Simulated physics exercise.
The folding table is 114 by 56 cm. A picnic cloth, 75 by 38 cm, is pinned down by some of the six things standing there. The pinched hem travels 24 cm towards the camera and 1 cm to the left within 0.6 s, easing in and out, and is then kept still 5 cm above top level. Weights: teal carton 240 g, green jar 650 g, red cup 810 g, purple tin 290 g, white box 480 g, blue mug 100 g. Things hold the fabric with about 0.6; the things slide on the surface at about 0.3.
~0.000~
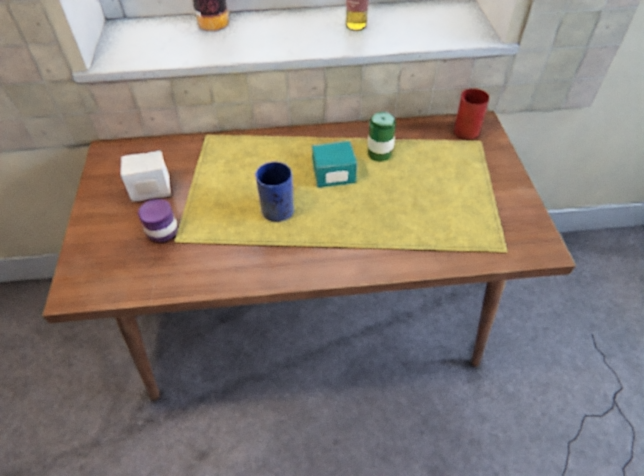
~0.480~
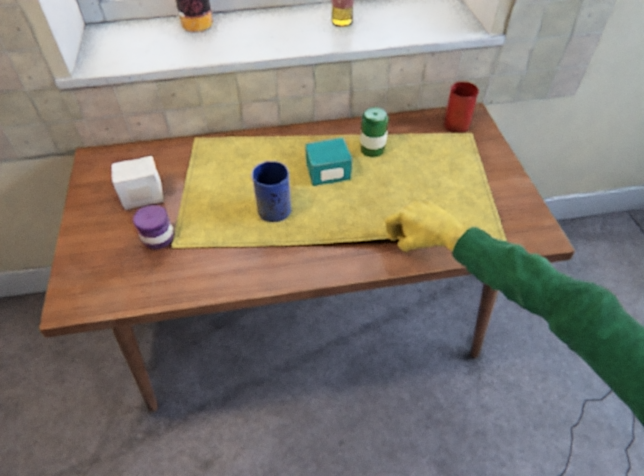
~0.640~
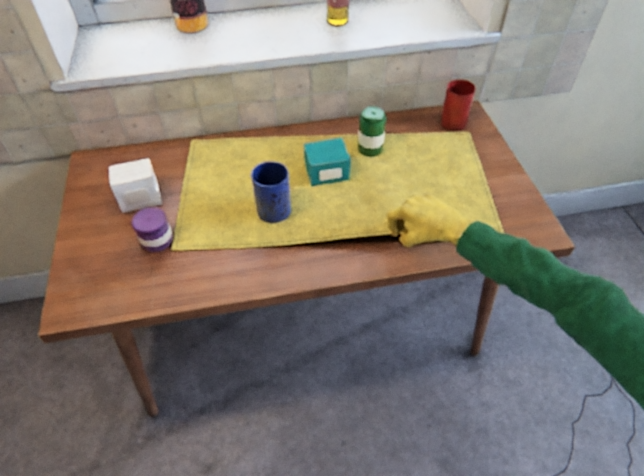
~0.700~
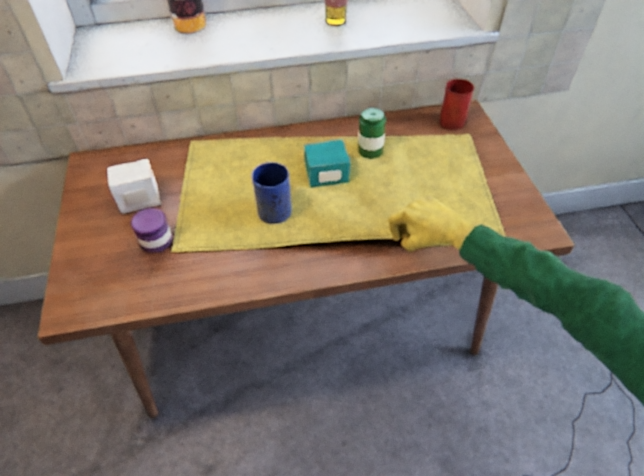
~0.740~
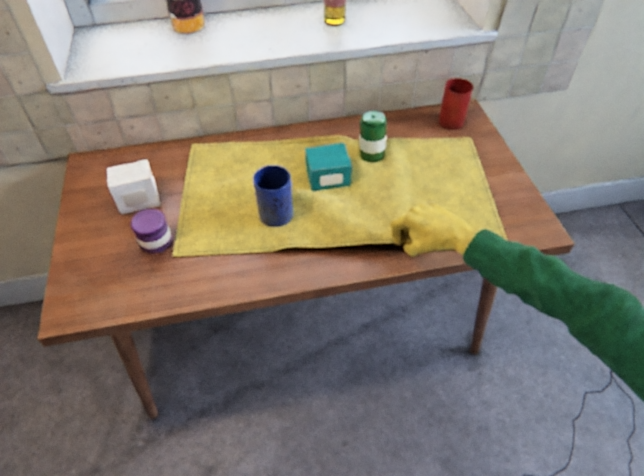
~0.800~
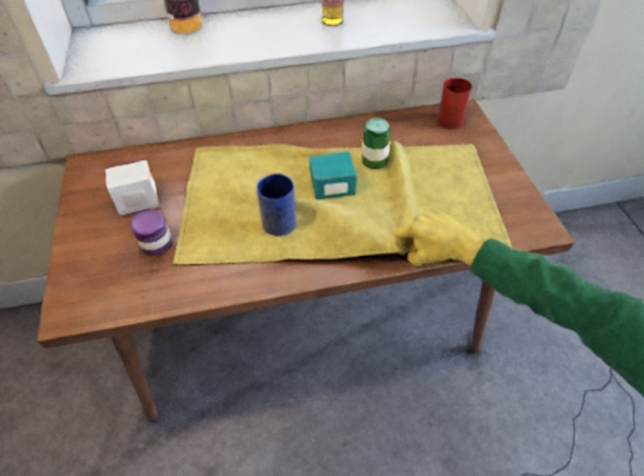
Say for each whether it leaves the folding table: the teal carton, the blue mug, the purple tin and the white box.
The teal carton remains up there, the blue mug drops off, the purple tin remains up there, the white box remains up there.
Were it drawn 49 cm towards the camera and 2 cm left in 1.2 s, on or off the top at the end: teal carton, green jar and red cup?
In that case: Teal carton falls off, green jar goes over, red cup stays on.
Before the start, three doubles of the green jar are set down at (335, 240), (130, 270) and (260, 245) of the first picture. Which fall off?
In turn: Goes over, stays up, stays on.
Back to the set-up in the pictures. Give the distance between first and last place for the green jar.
About: Green jar 25 cm.
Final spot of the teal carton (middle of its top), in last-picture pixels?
Near (360, 225).
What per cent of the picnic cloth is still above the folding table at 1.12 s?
About 65 per cent.
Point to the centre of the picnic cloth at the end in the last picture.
Near (369, 262).
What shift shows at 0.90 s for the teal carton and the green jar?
About: Teal carton 10 cm, green jar 10 cm.
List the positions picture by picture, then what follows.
In the first frame, teal carton (334, 154); blue mug (274, 174); purple tin (155, 210); white box (141, 163); picnic cloth corners (206, 136) (481, 142) (507, 252).
In the second frame, picnic cloth corners (195, 139) (506, 241); grip (396, 239).
In the third frame, picnic cloth corners (192, 140) (506, 240); grip (398, 234).
In the fourth frame, teal carton (327, 153); green jar (373, 115); picnic cloth corners (191, 141) (470, 135); grip (400, 238).
In the fifth frame, teal carton (328, 156); blue mug (272, 178); green jar (374, 118); picnic cloth corners (173, 257) (192, 144); grip (402, 243).
In the sixth frame, teal carton (333, 165); blue mug (275, 186); purple tin (147, 221); white box (127, 174); picnic cloth corners (174, 264) (196, 149) (473, 145) (515, 259); grip (406, 252).
After 0.9 s, 95 % of the picnic cloth is still over the top; teal carton 11 cm off its start, blue mug 10 cm off its start, green jar 10 cm off its start.
After 1.0 s, 85 % of the picnic cloth is still over the top; teal carton 17 cm off its start, blue mug 16 cm off its start, green jar 15 cm off its start.
After 1.1 s, 65 % of the picnic cloth is still over the top; teal carton 23 cm off its start at (355, 217), blue mug 22 cm off its start at (290, 250), green jar 21 cm off its start at (400, 168).
After 1.2 s, 60 % of the picnic cloth is still over the top; blue mug 26 cm off its start, teal carton 25 cm off its start, green jar 24 cm off its start.
After 2.8 s, 60 % of the picnic cloth is still over the top; blue mug over the edge, teal carton 25 cm off its start at (360, 225), white box 0 cm off its start at (127, 174), purple tin 0 cm off its start at (147, 221).
